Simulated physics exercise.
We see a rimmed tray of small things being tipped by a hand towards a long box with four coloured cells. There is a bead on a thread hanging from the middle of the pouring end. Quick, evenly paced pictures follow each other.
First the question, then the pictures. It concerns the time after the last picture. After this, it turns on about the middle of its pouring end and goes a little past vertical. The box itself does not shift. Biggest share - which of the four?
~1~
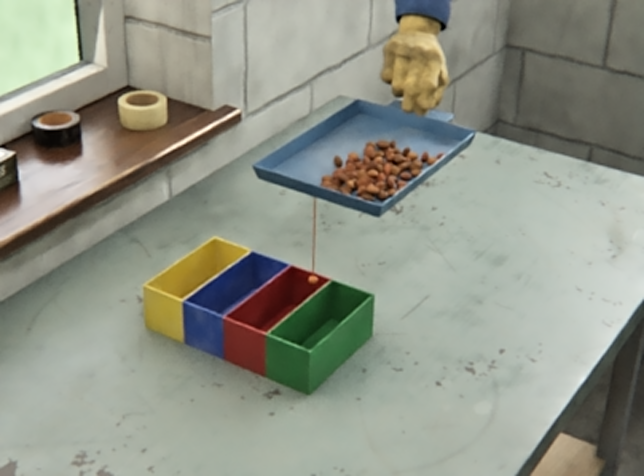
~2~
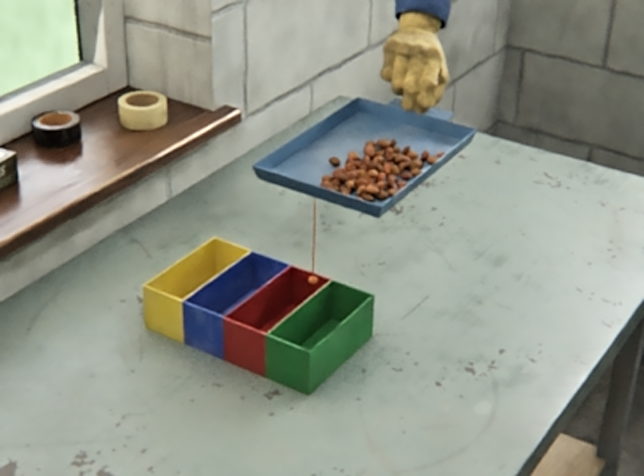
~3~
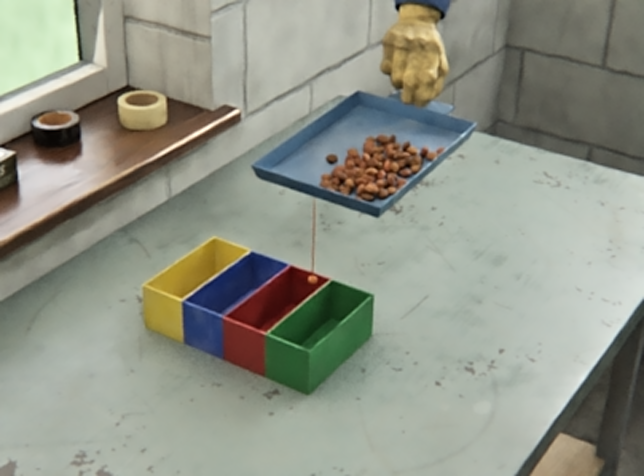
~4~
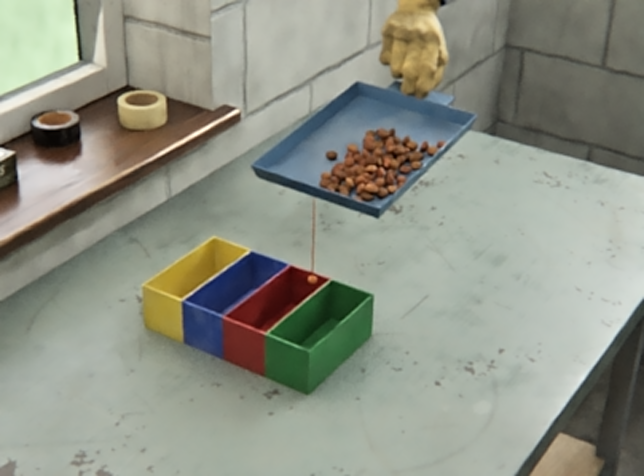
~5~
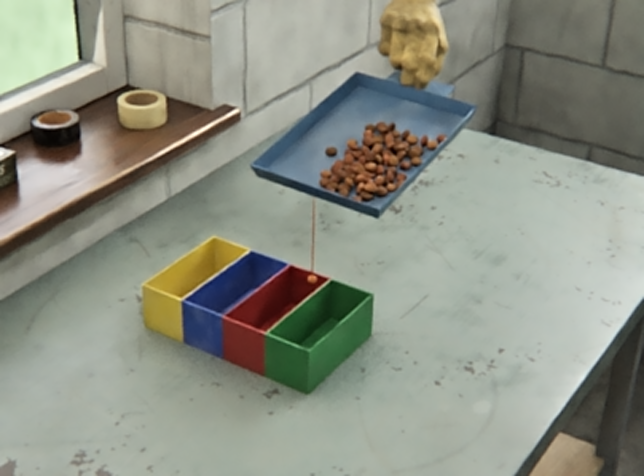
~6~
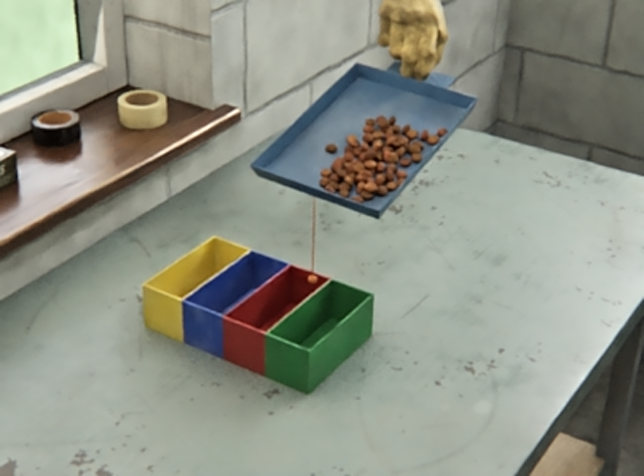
Green.
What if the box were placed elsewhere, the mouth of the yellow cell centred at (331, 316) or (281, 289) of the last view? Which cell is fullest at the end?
That yellow cell, and then that red cell.
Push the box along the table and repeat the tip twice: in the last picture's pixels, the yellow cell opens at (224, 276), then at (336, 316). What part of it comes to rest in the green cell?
Trial 1: 50 percent; trial 2: 0 percent.
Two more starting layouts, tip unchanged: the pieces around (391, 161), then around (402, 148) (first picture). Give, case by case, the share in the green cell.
You'd get about 50 per cent first and about 40 per cent second.
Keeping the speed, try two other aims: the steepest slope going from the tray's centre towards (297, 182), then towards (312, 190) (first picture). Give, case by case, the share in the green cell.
I'd put it at some 10 % and then some 30 %.
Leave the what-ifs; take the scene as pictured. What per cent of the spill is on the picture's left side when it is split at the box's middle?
That's about 0 per cent of the spill.
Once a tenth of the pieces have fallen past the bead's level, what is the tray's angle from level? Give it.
Near 95 degrees.
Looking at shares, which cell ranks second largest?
I'd say that red cell.
Shortly afterwards, tray tipped steeply; all but a few on the tray; only a few falling or outside the box.
Next, tray tipped right over; near half on the tray; a little in the green cell; near half falling or outside the box.
Some moments later, tray tipped past a quarter turn; near half in the green cell; a little in the red cell; only a few in the blue cell; near a third falling or outside the box.
In the end, tray tipped past a quarter turn; near half in the green cell; a little in the red cell; only a few in the blue cell; none at all in the yellow cell; near a third outside the box.
